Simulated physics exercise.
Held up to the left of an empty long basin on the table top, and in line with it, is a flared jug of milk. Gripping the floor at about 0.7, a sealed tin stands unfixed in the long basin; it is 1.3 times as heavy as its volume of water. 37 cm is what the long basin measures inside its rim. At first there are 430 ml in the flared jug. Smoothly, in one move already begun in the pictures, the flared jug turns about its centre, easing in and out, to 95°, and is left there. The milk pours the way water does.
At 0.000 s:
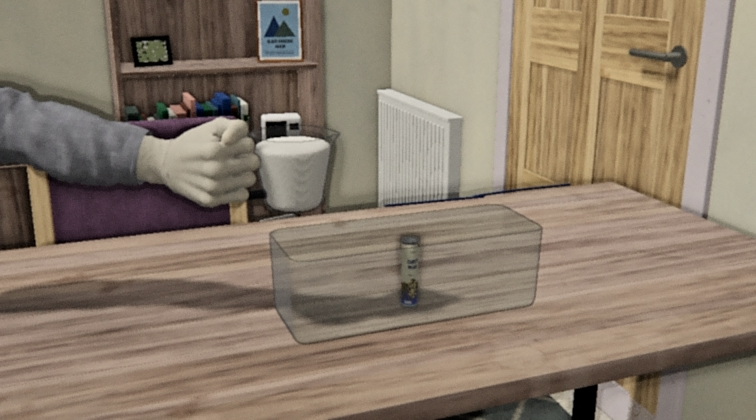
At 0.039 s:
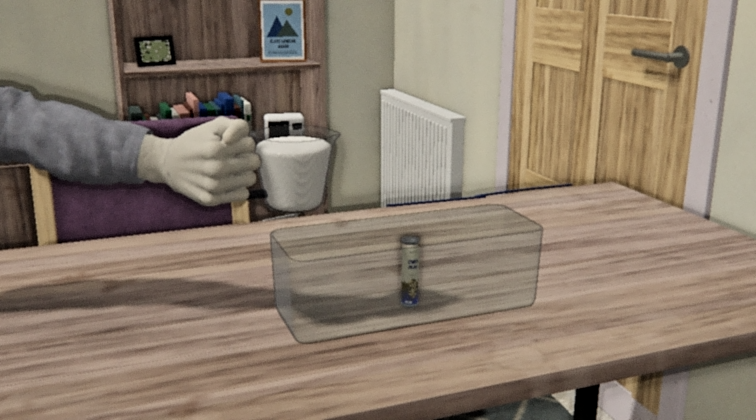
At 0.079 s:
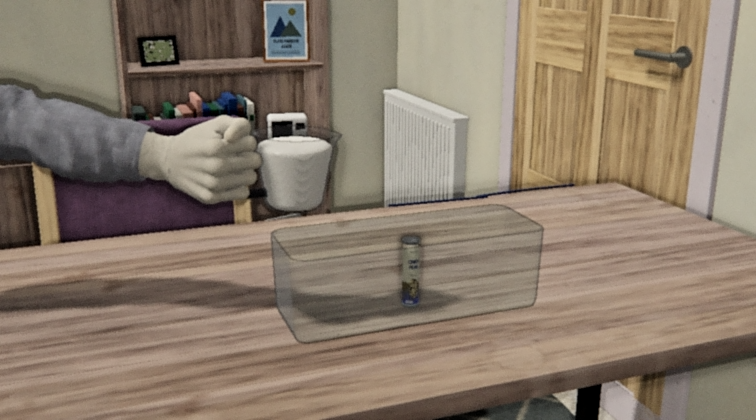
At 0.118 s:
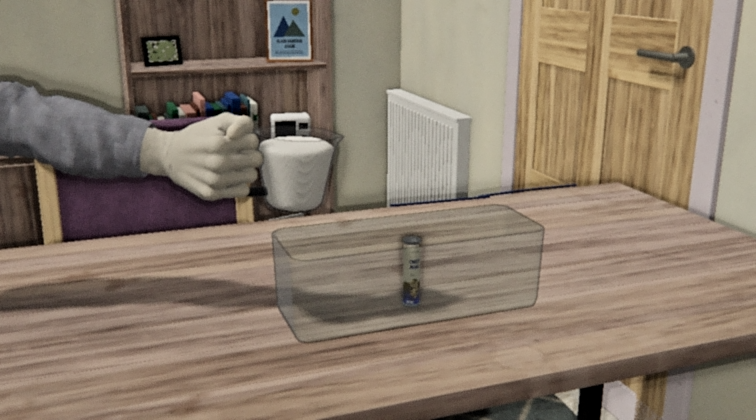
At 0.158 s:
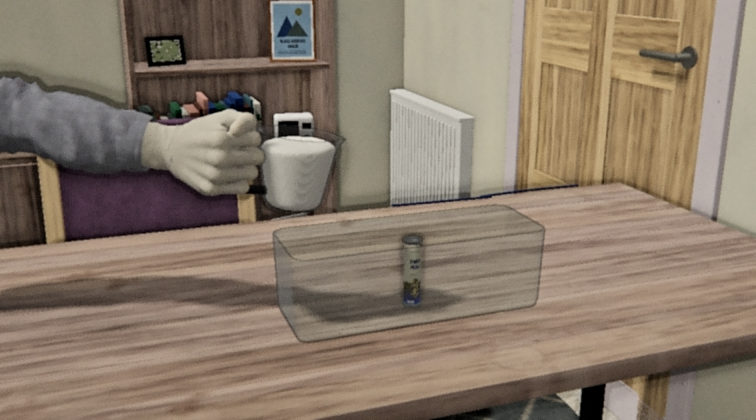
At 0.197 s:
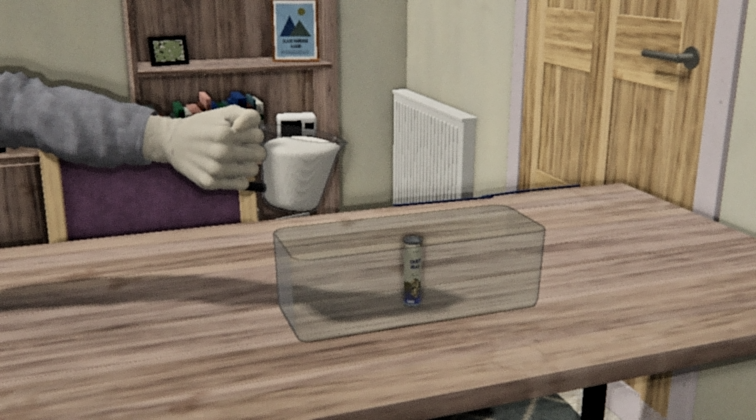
A gloved-looking pale hand on a grey-sleeved arm at the left holds a white-filled jug above a wooden table, seen from slightly above in a room with a wooden door, white radiator and shelves. A clear, long basin sits on the table, a small tin visible through it, with a purple chair behind. The jug tilts slightly rightward, slowly at first, as the view drifts slightly.
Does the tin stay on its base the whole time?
Yes - not tipped.
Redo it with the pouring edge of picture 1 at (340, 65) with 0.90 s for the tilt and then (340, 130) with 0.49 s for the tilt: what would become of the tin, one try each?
In the first try it comes down; in the second it remains standing.
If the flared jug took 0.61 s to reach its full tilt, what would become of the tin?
Outcome - the tin remains standing.
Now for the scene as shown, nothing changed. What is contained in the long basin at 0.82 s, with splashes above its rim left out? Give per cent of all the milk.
Near 66 in a hundred.
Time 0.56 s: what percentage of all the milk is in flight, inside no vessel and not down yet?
I'd say close to 20 per cent.
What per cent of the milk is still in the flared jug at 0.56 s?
Portion remaining: Approx. 72 per cent.
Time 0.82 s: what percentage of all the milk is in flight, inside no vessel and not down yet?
14 per cent, roughly.
Then, 0.56 s in, the tilt is 65° and 71 per cent is still to pour; the tin stands where it began.
Then, 0.82 s in, the tilt is 93° and 19 per cent is still to pour; the tin stands where it began.
Then, 1.10 s in, the tilt is 95° and 1 per cent is still to pour; the tin stands where it began.
Then, 1.40 s in, the tilt is 95° and 0 per cent is still to pour; the tin stands where it began.
Finally, the tin stands where it began.
